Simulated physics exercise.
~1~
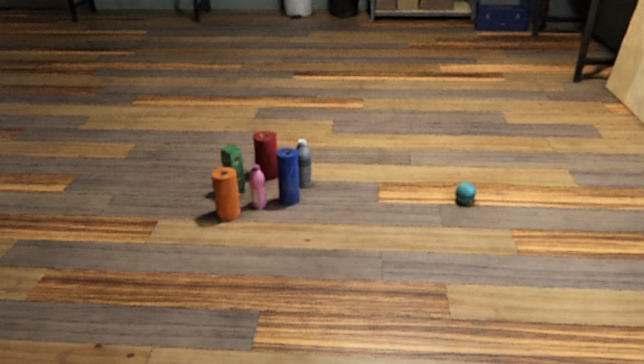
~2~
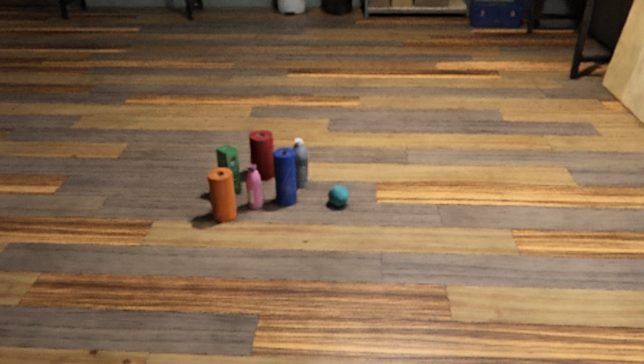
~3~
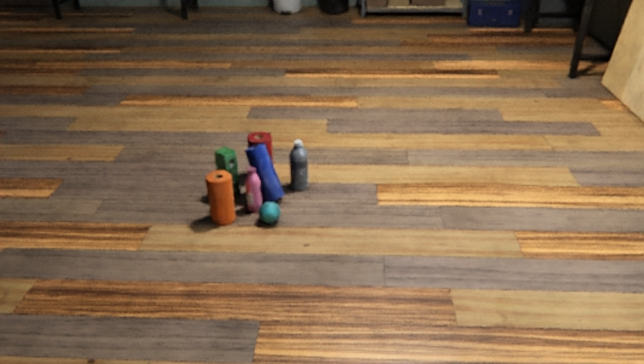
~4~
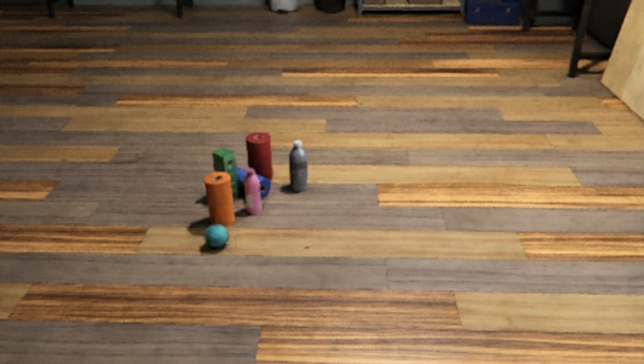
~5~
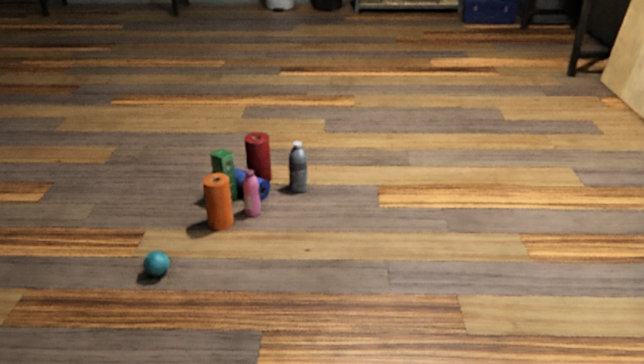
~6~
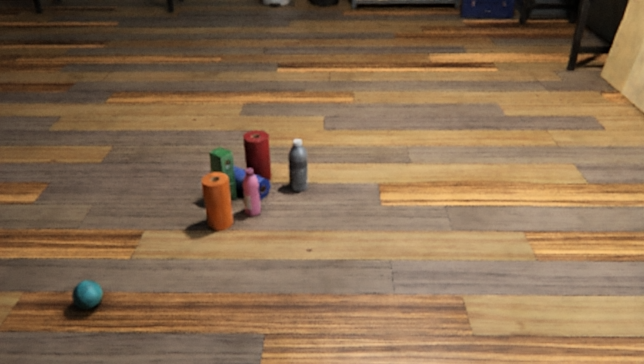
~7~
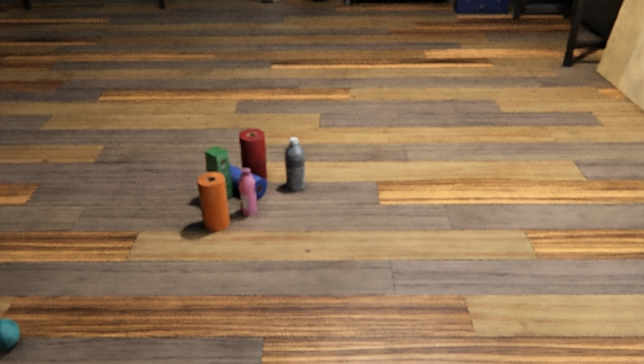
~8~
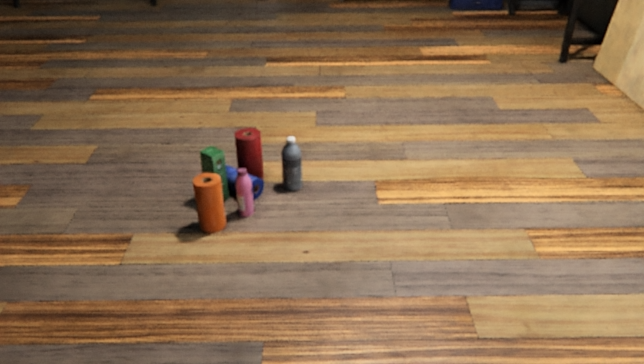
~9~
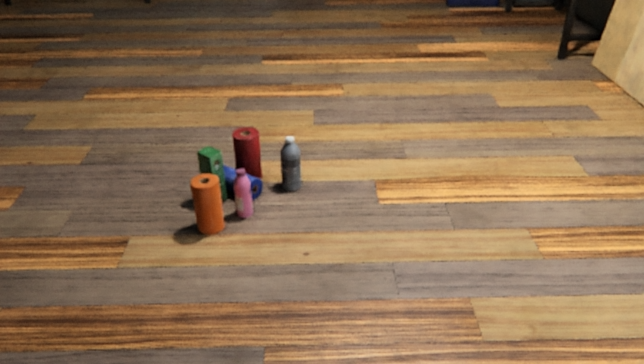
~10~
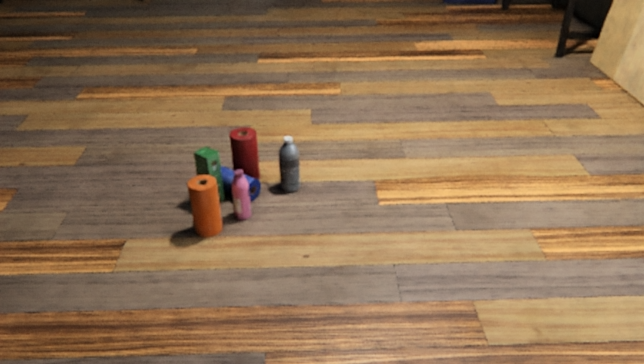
On a wooden plank floor, a turquoise ball rolls left into a group of six upright household objects, knocking over the blue roll, then continues out of view at the lower left, leaving the blue roll on its side among the five still standing.
